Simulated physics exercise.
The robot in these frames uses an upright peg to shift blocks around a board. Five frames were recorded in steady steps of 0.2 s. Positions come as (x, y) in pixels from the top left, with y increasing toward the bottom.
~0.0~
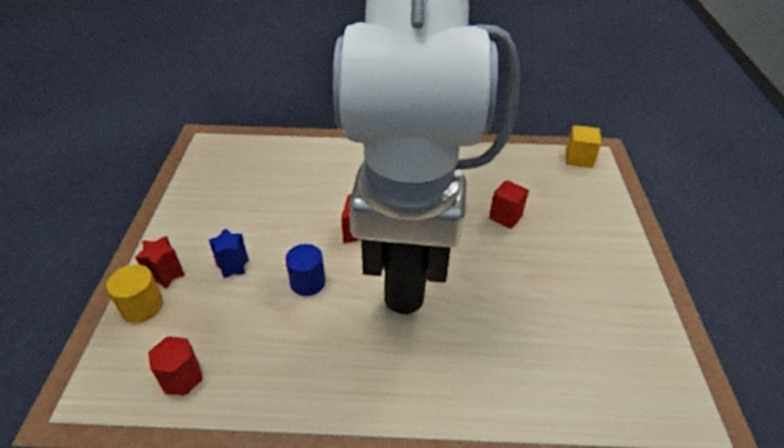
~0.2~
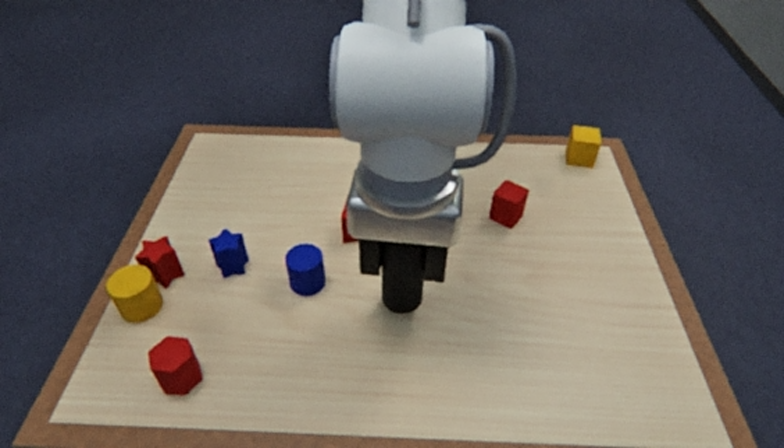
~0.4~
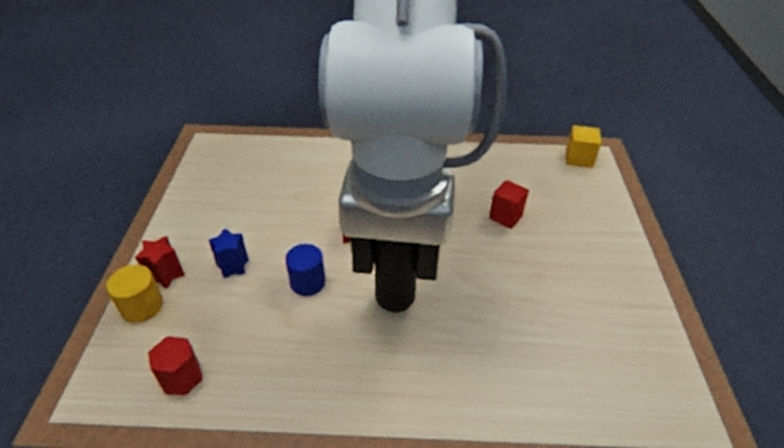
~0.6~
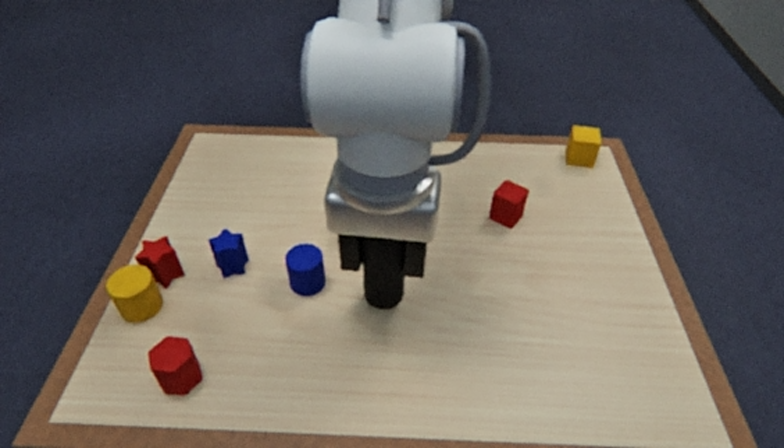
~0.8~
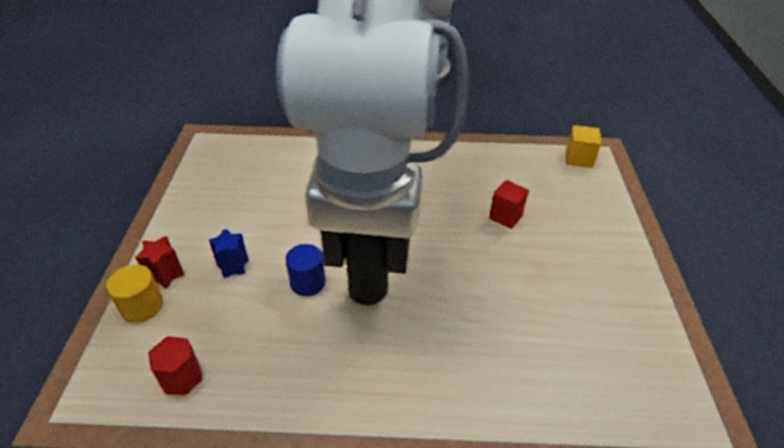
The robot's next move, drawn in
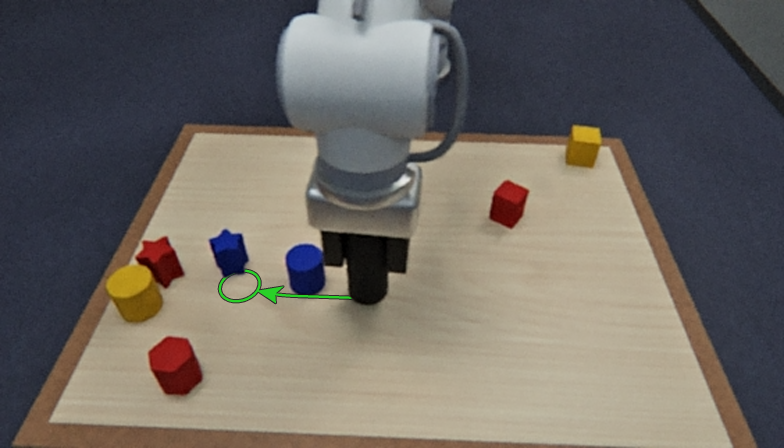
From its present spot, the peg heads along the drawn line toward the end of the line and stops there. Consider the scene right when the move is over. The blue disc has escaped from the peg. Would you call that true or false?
True
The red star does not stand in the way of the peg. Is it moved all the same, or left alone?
It keeps its position.
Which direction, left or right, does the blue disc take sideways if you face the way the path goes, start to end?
The right-hand side.
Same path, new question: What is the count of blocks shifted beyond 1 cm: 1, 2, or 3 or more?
There will be one block displaced.
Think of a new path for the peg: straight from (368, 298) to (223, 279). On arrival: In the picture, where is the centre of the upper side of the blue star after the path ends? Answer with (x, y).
Its top middle: (204, 233).
The line goes from (368, 298) over (302, 296) to (240, 286).
The first path, step by step. One third of the way, peg (322, 288); blue disc (292, 253).
Two thirds of the way, peg (278, 286); blue disc (266, 242).
At the end, peg (237, 277); red star unmoved; blue star (223, 238), turned 10° anticlockwise; blue disc (255, 234).
